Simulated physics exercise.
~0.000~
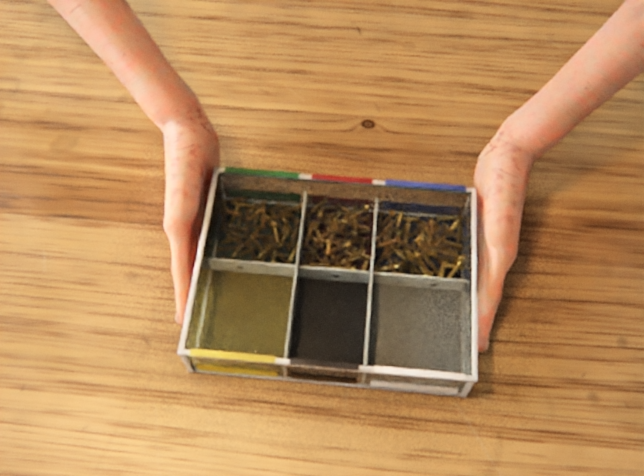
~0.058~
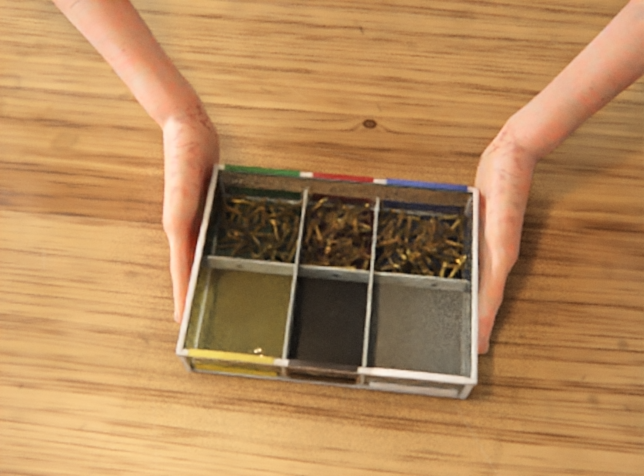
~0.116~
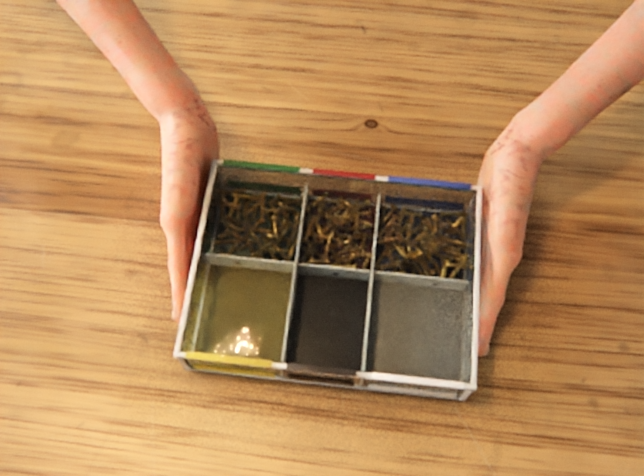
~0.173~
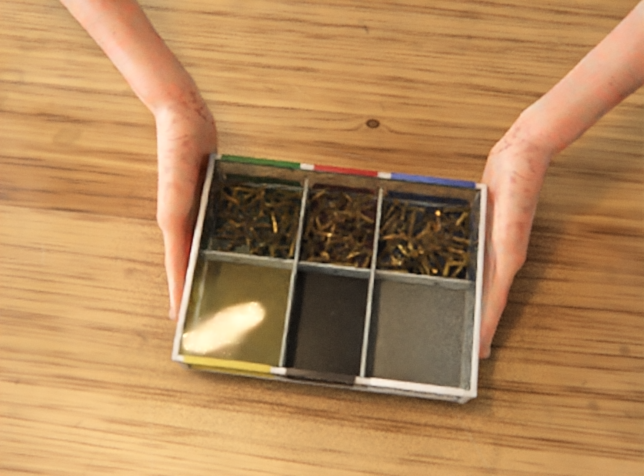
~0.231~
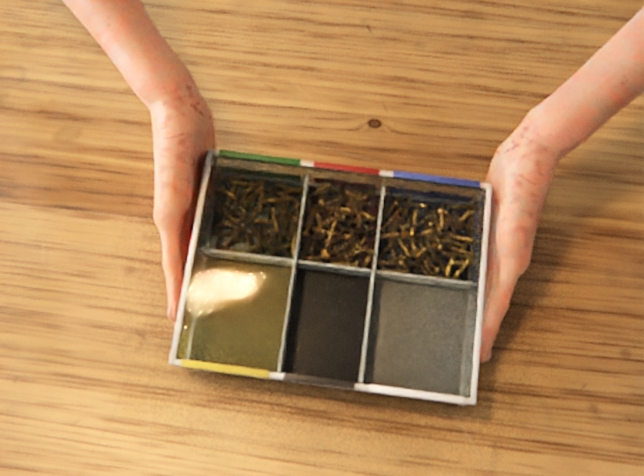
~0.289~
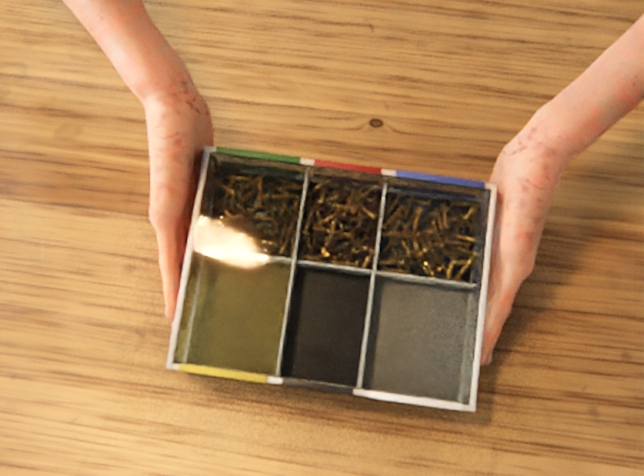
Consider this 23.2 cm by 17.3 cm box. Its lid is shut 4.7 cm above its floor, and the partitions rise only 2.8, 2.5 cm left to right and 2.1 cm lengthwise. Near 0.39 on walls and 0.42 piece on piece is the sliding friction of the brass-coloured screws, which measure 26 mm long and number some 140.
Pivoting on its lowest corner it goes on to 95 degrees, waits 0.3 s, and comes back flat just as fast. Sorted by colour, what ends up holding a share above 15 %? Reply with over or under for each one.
Red: Under, blue: Under, green: Under, yellow: Over, white: Over, black: Over.
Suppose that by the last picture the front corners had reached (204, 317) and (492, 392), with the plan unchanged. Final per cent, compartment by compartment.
Result - red: 0 %; blue: 60 %; green: 5 %; yellow: 0 %; white: 30 %; black: 0 %.
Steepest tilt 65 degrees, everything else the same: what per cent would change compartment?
Some 15 per cent.
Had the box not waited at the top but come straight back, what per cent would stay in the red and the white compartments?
You'd end up with red at 0 per cent and white at 40 per cent.
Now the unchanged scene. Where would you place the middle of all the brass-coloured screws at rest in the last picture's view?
Est. centre at rest: (353, 360) px.
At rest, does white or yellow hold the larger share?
The larger amount is in the white one.
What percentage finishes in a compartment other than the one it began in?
95 percent.
After 1.50 s, tilt 95 degrees; red 10 %, blue 10 %, yellow 25 %, white 35 %, black 20 %.
Then, at 2.32 s, tilt 47 degrees; yellow 25 %, white 45 %, black 25 %.
After 3.14 s, tilt 0 degrees; yellow 25 %, white 45 %, black 25 %.
At rest (3.5 s), red 0 %, blue 0 %, green 0 %, yellow 25 %, white 45 %, black 25 %.
